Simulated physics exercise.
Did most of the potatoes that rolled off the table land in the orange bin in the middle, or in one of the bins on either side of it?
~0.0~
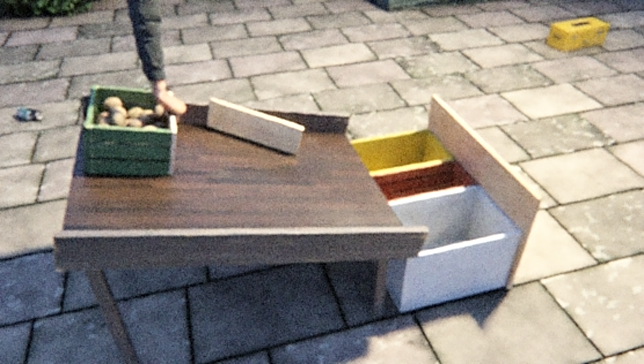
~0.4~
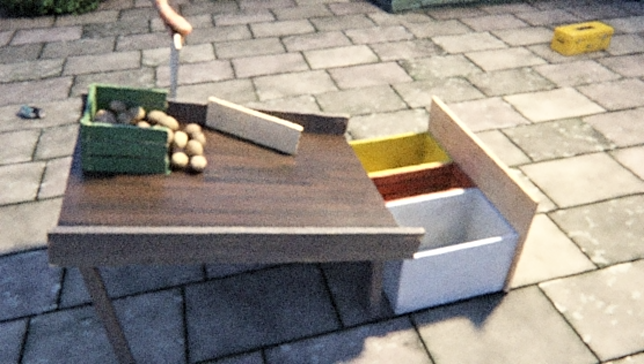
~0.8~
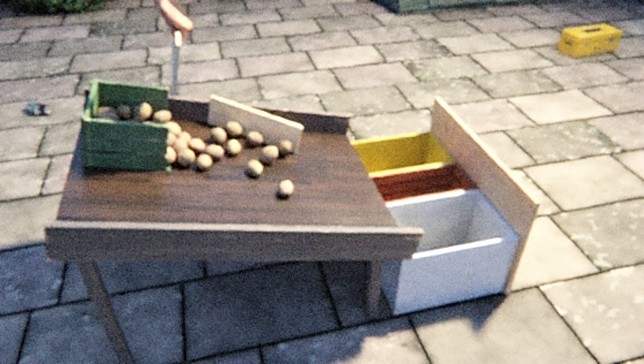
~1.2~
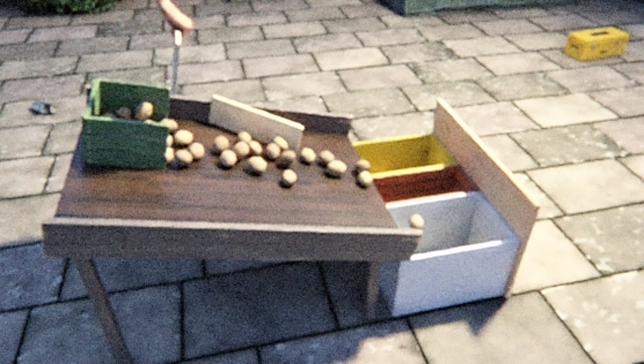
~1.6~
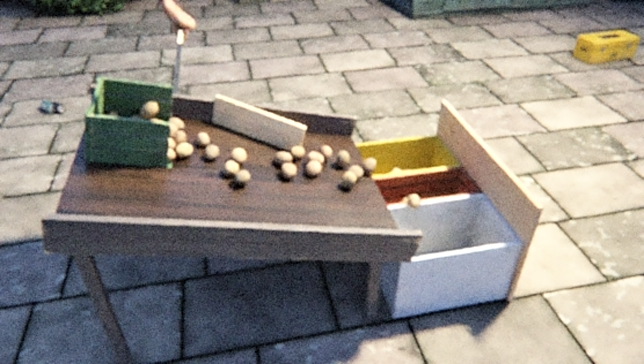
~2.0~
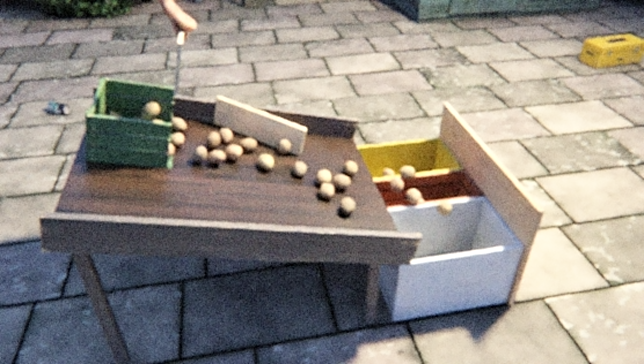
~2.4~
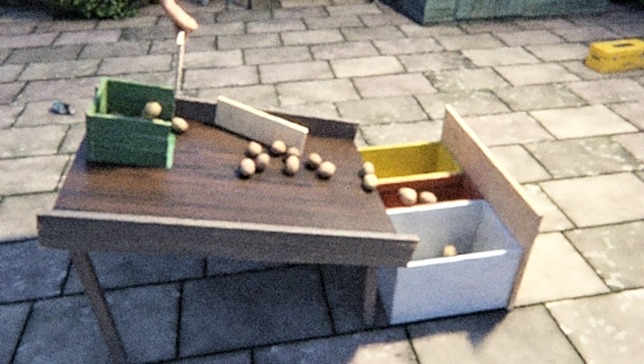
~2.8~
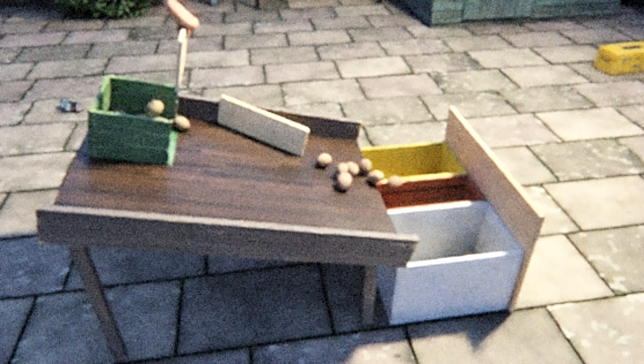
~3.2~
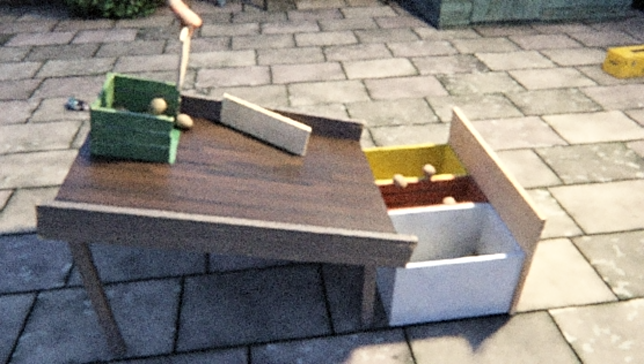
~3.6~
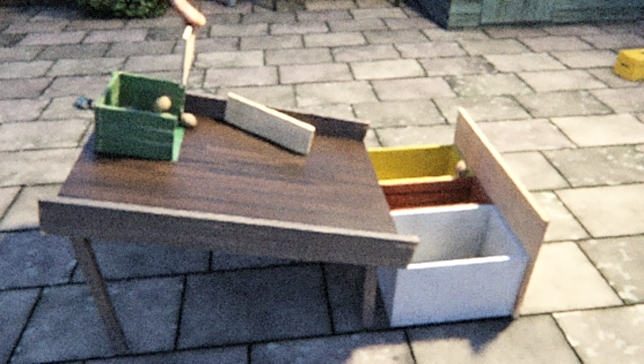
Most of them landed in the orange bin in the middle. The yellow and white bins got fewer.
